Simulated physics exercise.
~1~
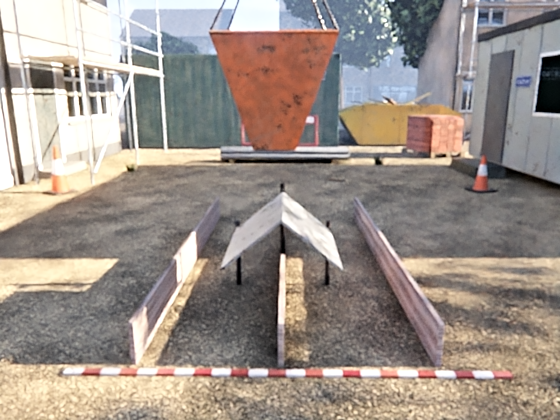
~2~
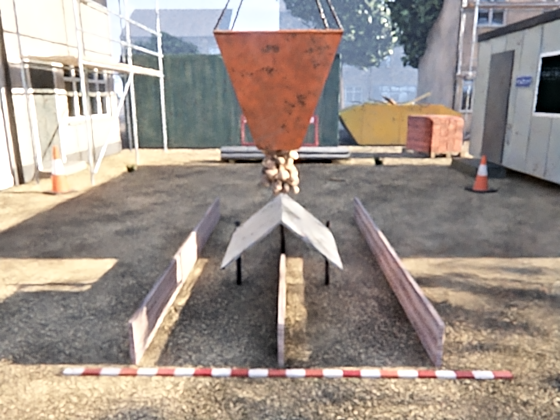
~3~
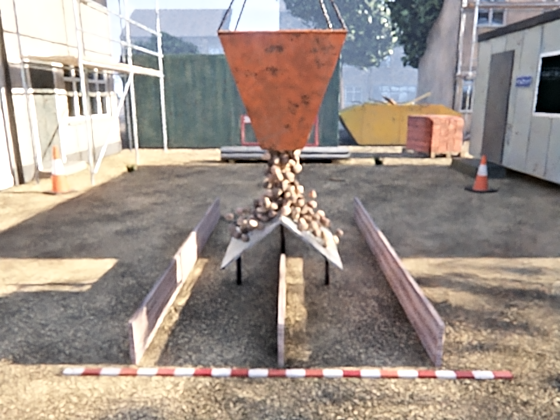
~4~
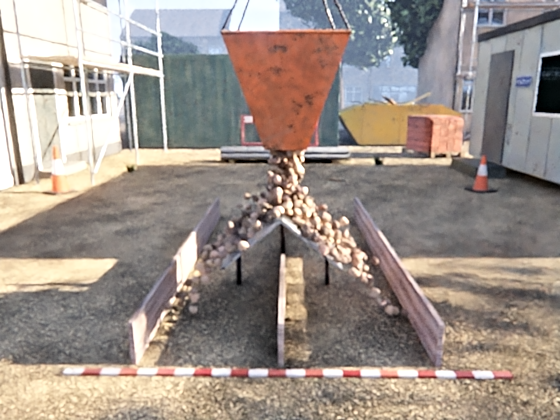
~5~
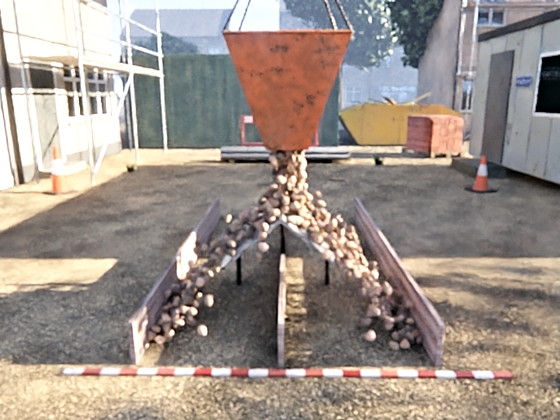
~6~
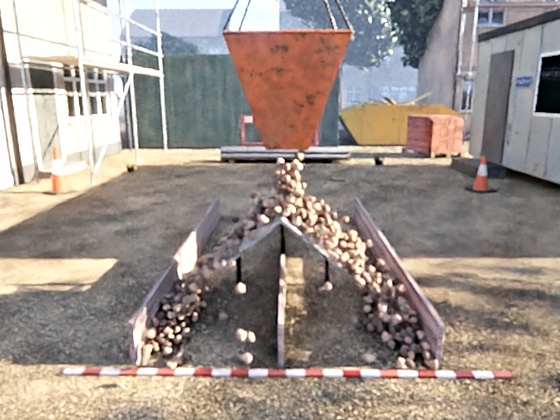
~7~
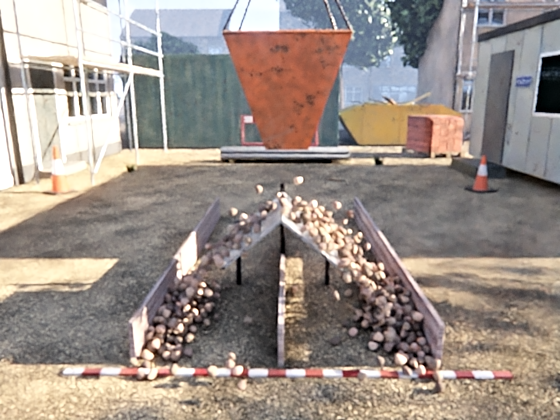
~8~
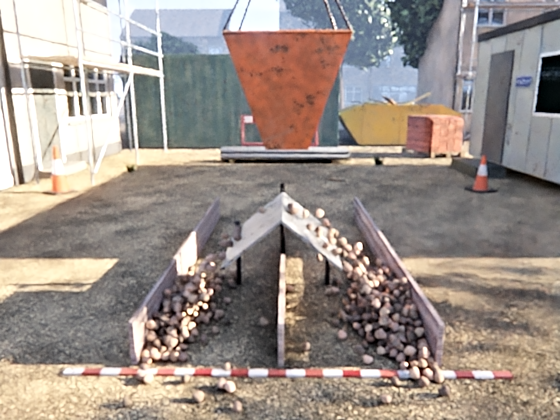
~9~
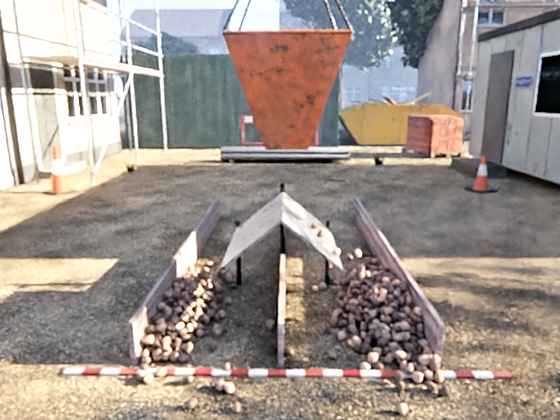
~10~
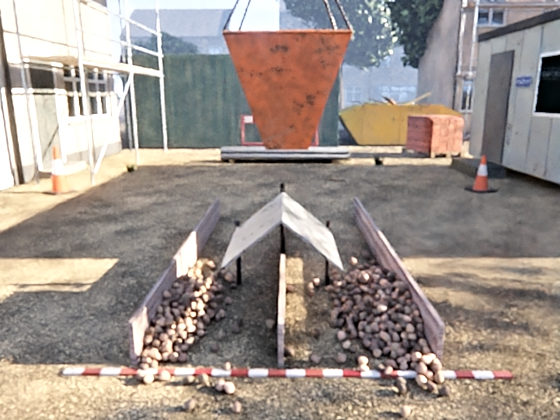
In a sunlit building yard, an orange hopper hanging from cables drifted slightly right and poured rounded stones onto a peaked metal roof, which split them down both sides until it emptied, leaving piles between the boards, the right one larger, with a few strays in front.
